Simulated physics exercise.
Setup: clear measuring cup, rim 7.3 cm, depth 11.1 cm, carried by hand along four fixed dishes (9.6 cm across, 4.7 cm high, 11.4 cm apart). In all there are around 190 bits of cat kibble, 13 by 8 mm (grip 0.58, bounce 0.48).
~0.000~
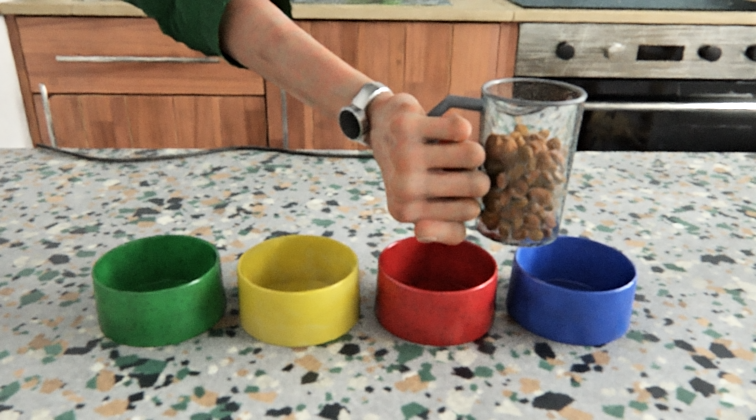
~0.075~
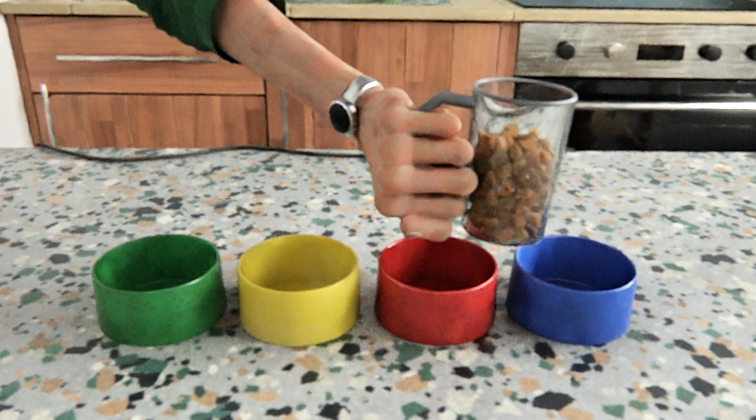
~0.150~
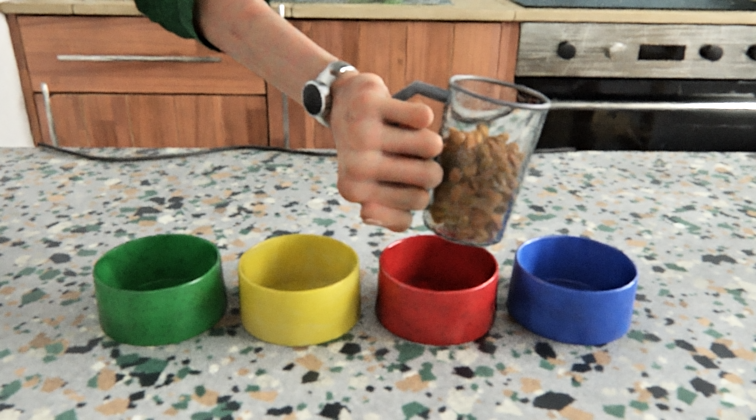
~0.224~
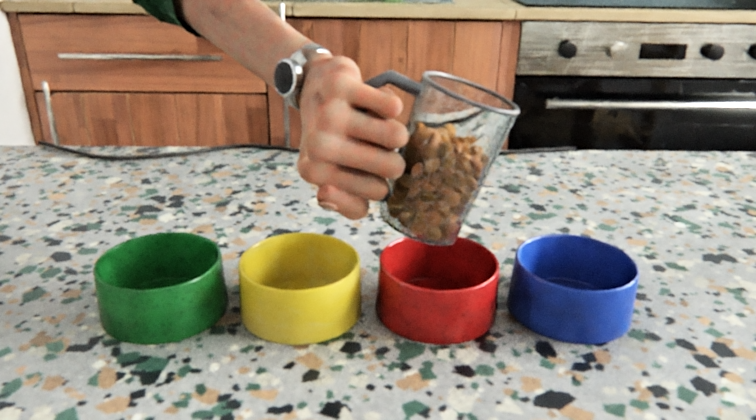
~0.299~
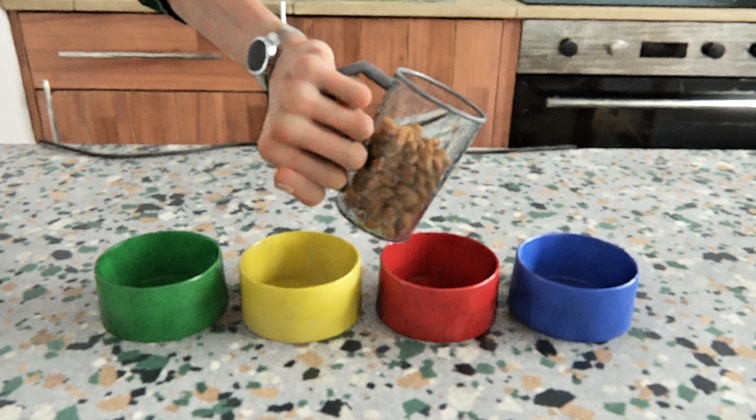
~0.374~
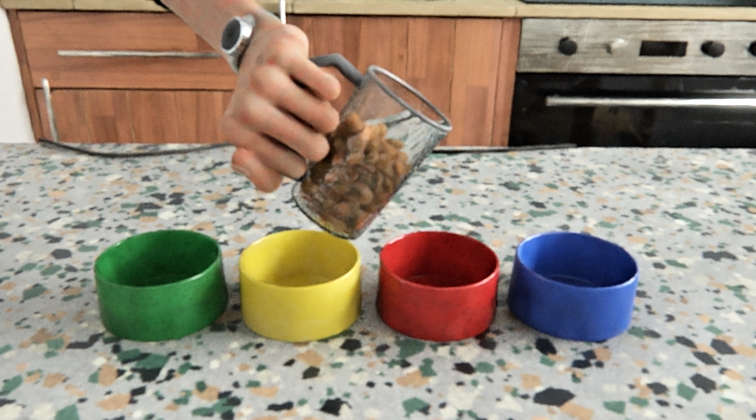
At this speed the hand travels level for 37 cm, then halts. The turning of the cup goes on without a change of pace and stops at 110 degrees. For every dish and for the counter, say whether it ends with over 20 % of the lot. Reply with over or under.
Red under, blue under, green over, yellow under, counter under.
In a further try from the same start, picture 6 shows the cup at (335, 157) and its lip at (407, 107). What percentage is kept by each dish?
You'd end up with red at 0, blue at 0, green at 80 and yellow at 0.
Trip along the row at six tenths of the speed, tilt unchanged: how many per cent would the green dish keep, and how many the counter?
Shares: Green 60, counter 10.
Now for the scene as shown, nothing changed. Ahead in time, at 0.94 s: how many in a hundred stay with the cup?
Close to 100 in a hundred.
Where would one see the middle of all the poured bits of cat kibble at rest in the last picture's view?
At about (152, 283).
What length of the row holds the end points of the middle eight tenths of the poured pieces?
Roughly 5 centimetres.
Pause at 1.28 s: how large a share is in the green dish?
10 %.
After 0.71 s, tilt 71 degrees; cup holds 100 %.
Then, at 0.94 s, tilt 96 degrees; cup holds 100 %.
After 1.28 s, tilt 110 degrees; cup holds 90 %, green 10 %.
In the end, at 3.3 s, red 0 %, blue 0 %, green 90 %, yellow 0 %, counter 0 %, cup 10 %.
